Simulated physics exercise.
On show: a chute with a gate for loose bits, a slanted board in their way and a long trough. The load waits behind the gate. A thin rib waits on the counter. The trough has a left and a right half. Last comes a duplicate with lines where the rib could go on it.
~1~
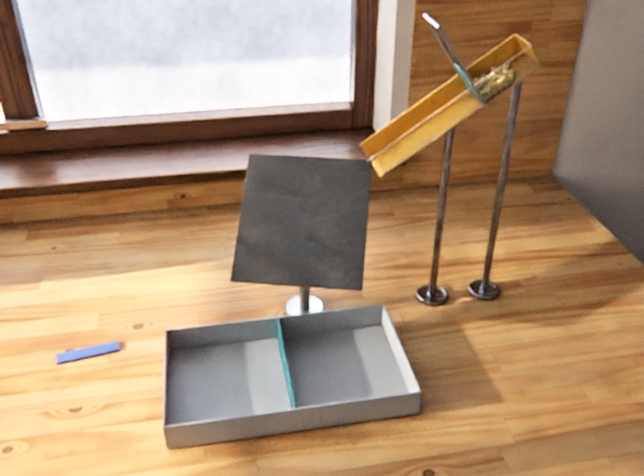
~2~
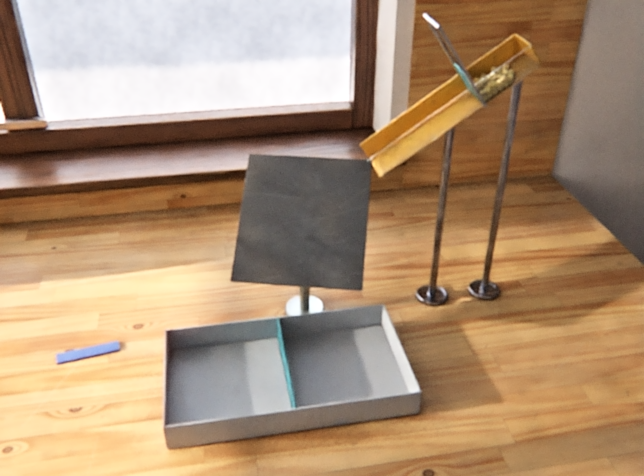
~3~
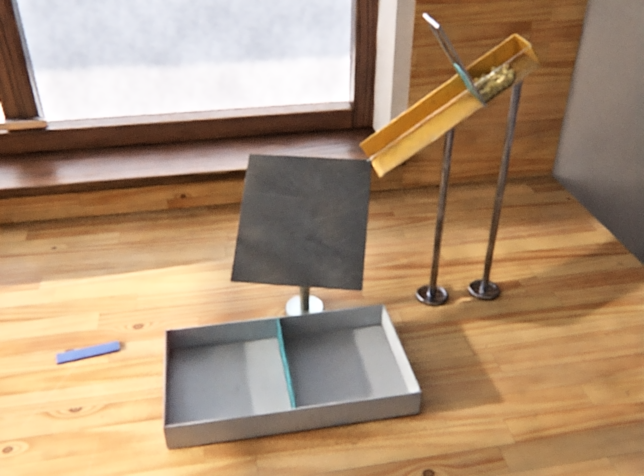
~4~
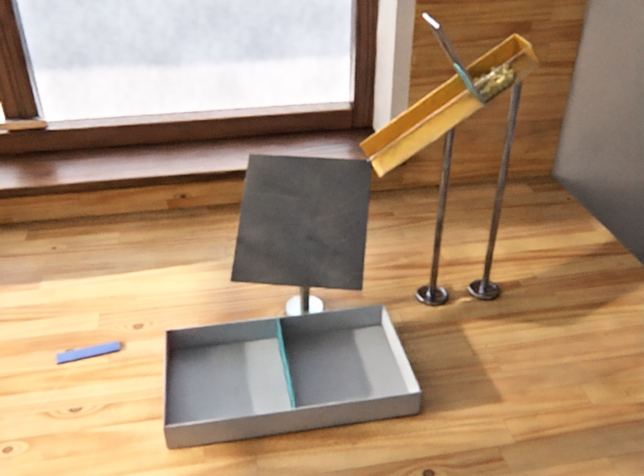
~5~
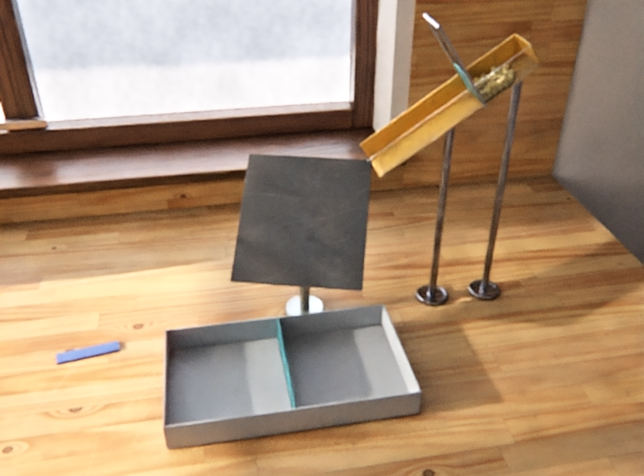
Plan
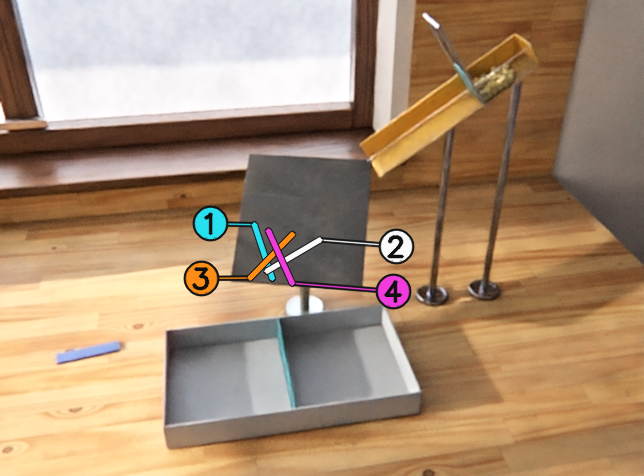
On a wooden counter by a window, a chute, slanted board and divided trough stay still.
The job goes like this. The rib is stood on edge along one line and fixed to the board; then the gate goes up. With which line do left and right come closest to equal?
I would pick line 1.
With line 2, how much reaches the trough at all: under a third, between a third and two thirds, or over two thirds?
Line 2 gives over two thirds.
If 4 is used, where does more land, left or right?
Right.
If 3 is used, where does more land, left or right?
Left.
On the marked copy, line 1 from (254, 224) to (272, 278); line 2 from (319, 239) to (266, 271); line 3 from (292, 234) to (250, 278); line 4 from (268, 230) to (292, 283).
With 1, of what is caught, about half in the left half, about half in the right.
With 2, of what is caught, most in the left half, about a quarter in the right.
With 3, of what is caught, most in the left half, a small part in the right.
With 4, of what is caught, a small part in the left half, most in the right.
